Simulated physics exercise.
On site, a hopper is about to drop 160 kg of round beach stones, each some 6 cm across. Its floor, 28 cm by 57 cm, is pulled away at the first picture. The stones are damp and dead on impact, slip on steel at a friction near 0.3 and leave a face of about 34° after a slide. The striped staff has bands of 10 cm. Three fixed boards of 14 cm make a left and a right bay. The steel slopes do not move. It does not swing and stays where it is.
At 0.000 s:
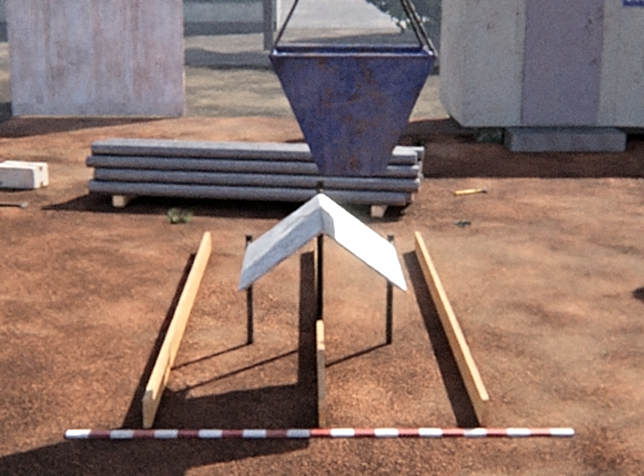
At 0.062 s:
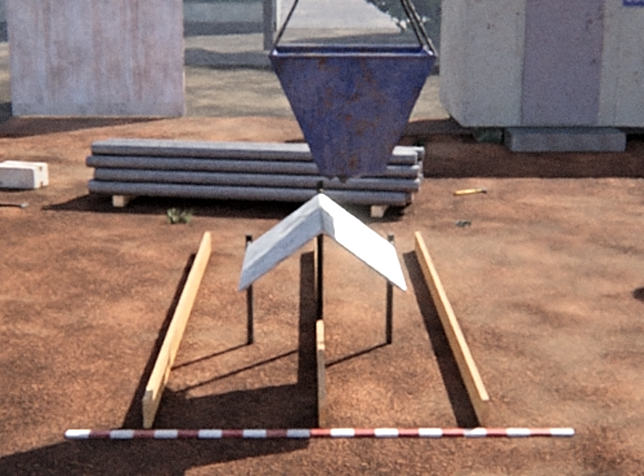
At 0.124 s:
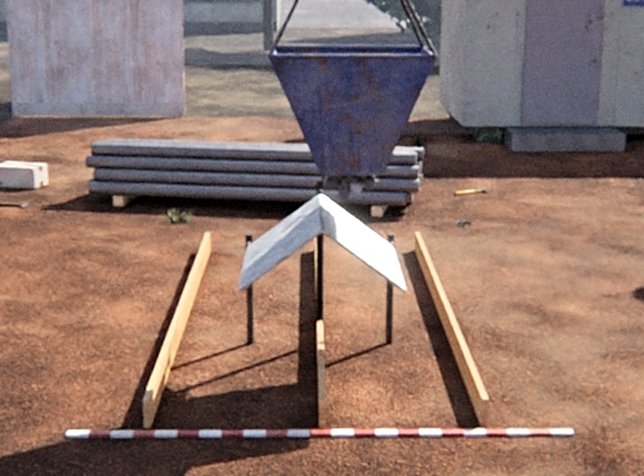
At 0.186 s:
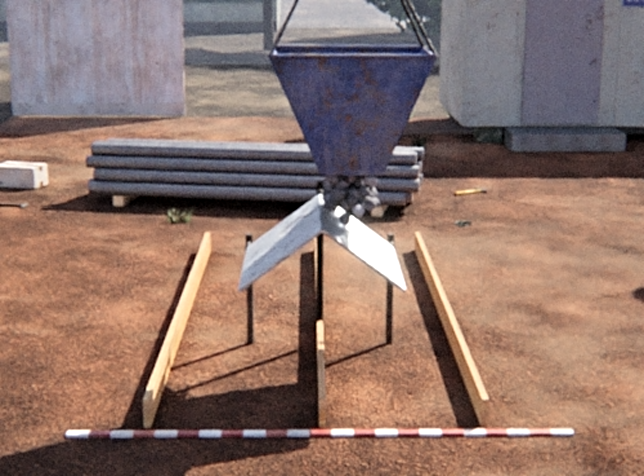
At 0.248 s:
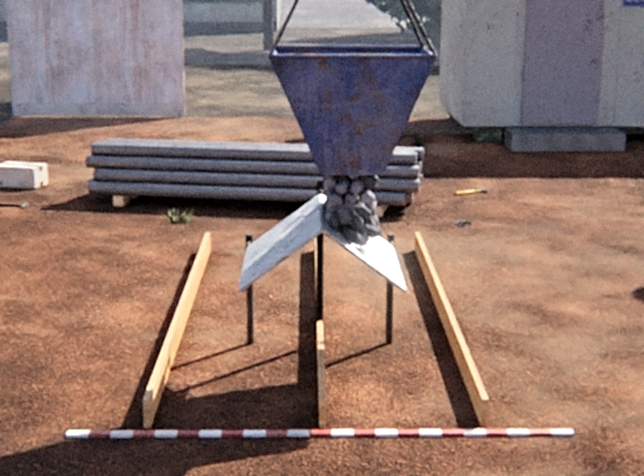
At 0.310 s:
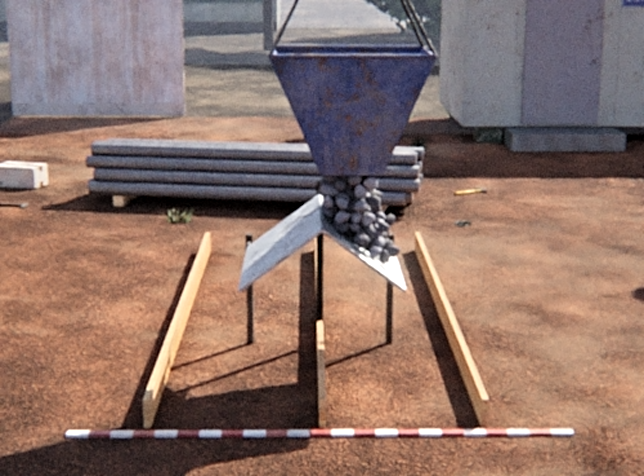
On a bare dirt yard, a hanging blue hopper releasing rounded grey stones onto the right slope of a small peaked frame.
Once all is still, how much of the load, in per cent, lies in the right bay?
Close to 42 in a hundred.
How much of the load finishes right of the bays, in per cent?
About 55 per cent.
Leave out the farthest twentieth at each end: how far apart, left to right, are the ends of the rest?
About 110 cm.
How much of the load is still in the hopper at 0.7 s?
About 10 per cent.
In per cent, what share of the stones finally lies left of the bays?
Near 0 in a hundred.
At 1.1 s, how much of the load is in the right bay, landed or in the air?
Some 50 per cent.
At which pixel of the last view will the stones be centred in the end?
Near (487, 371).
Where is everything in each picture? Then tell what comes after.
In the first picture, the outlet is at (352, 164); nothing has dropped yet.
In the second picture, the outlet is at (352, 164); nothing has dropped yet.
In the third picture, the outlet is at (352, 164); 9 % is out, the lowest stones still above the boards at (350, 182), 104 cm up.
In the fourth picture, the outlet is at (352, 164); 16 % is out, the lowest stones still above the boards at (351, 205), 93 cm up.
In the fifth picture, the outlet is at (352, 164); 26 % is out, the lowest stones still above the boards at (362, 232), 80 cm up.
In the sixth picture, the outlet is at (352, 164); 36 % is out, the lowest stones still above the boards at (383, 247), 70 cm up.
After 0.7 s, 8 % in the hopper, 40 % on the steel, 41 % falling or lying in the right bay, 10 % falling or lying right of the bays; the stones farthest right are at (517, 361).
After 1.1 s, 0 % in the hopper, 6 % on the steel, 2 % falling or lying in the left bay, 51 % falling or lying in the right bay, 42 % falling or lying right of the bays; the stones farthest right are at (624, 366).
After 1.7 s, 0 % in the hopper, 2 % falling or lying in the left bay, 42 % falling or lying in the right bay, 56 % falling or lying right of the bays.
After 2.6 s, 0 % in the hopper, 2 % falling or lying in the left bay, 42 % falling or lying in the right bay, 56 % falling or lying right of the bays.
After 4.5 s, 0 % in the hopper, 2 % in the left bay, 42 % in the right bay, 56 % right of the bays.
